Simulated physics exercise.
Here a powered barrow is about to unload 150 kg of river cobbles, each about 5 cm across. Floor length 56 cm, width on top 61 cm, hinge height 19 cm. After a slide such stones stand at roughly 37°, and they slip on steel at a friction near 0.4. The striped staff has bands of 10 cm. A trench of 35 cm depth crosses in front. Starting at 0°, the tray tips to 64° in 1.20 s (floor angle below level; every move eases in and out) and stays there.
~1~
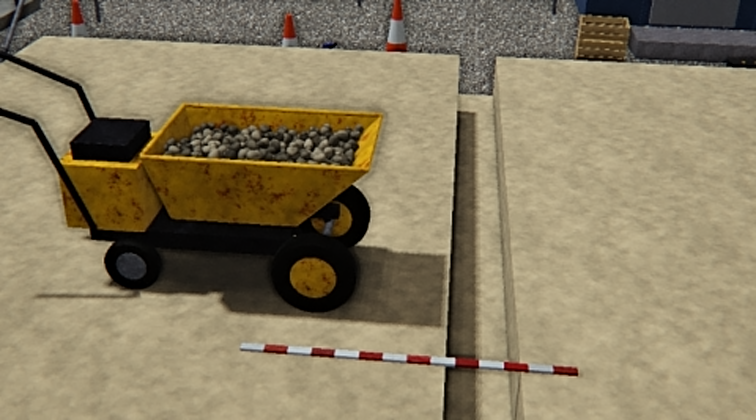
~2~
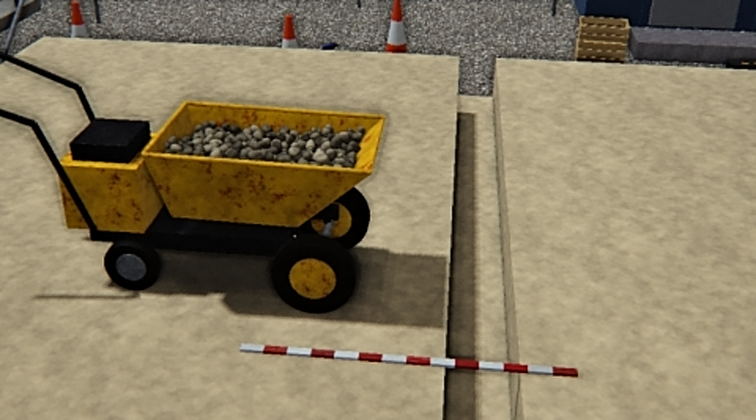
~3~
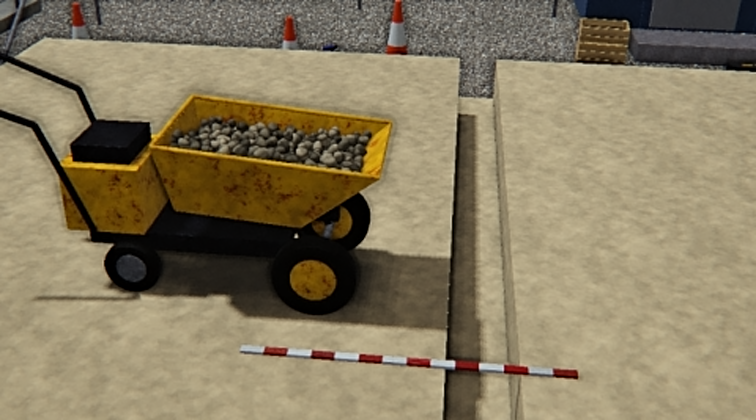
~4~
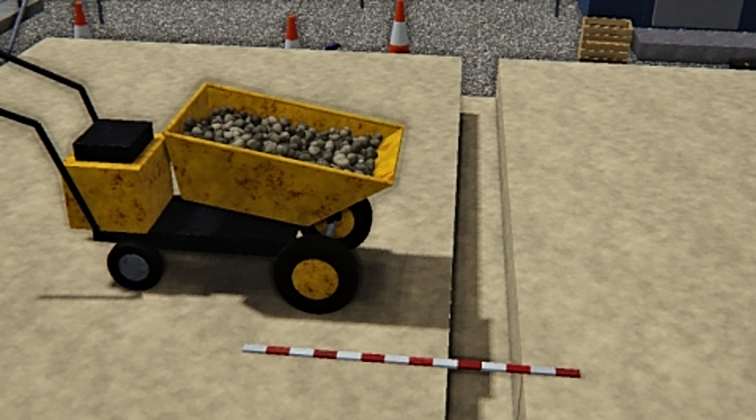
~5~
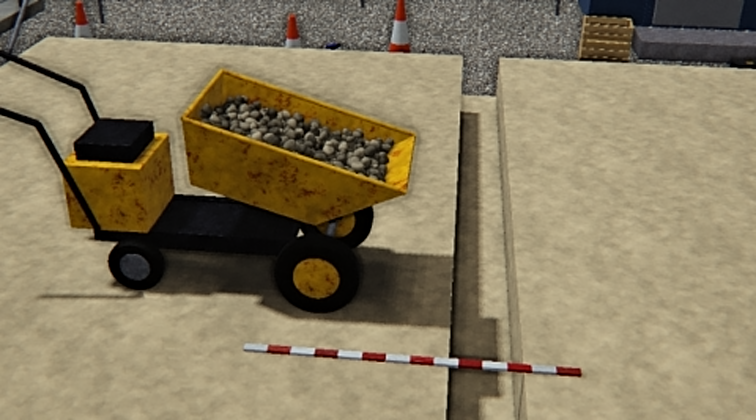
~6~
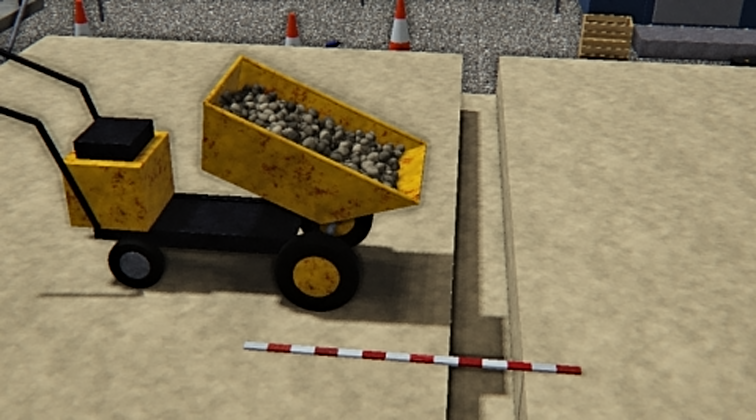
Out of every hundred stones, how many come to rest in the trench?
Close to 86 in a hundred.
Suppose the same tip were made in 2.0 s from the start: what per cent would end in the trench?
It would be near 95 per cent.
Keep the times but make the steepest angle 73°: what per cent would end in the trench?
In that case some 90 per cent.
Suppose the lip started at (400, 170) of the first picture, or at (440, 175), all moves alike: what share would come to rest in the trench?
Near 55 per cent from the first place, 25 from the second.
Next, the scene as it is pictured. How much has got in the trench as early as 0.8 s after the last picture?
Some 25 per cent.
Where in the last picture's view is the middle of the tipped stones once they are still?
Around (489, 327).
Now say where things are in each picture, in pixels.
Lip at (368, 170), floor tilted 0°, highest stones at (276, 138), in the first frame.
The tray is at 1°, its lip at (371, 173); the top of the load is at (261, 137), in the second frame.
Lip at (379, 178), floor tilted 5°, highest stones at (248, 134), in the third frame.
Lip at (392, 184), floor tilted 10°, highest stones at (233, 122), in the fourth frame.
The tray is at 17°, its lip at (406, 193); the top of the load is at (242, 112), in the fifth frame.
The tray is at 24°, its lip at (419, 203); the top of the load is at (255, 98), in the sixth frame.
Then, 0.4 s after the last picture the floor is at 54°, 100 % in the tray; the foremost stones are at (444, 225).
Then, 0.8 s after the last picture the floor is at 64°, 72 % in the tray, 27 % in the trench, 1 % past the trench; the foremost stones are at (530, 293).
Then, 1.1 s after the last picture the floor is at 64°, 32 % in the tray, 54 % in the trench, 14 % past the trench; the foremost stones are at (637, 294).
Then, 3.1 s after the last picture the floor is at 64°, 0 % in the tray, 86 % in the trench, 14 % past the trench; the foremost stones are at (735, 306).
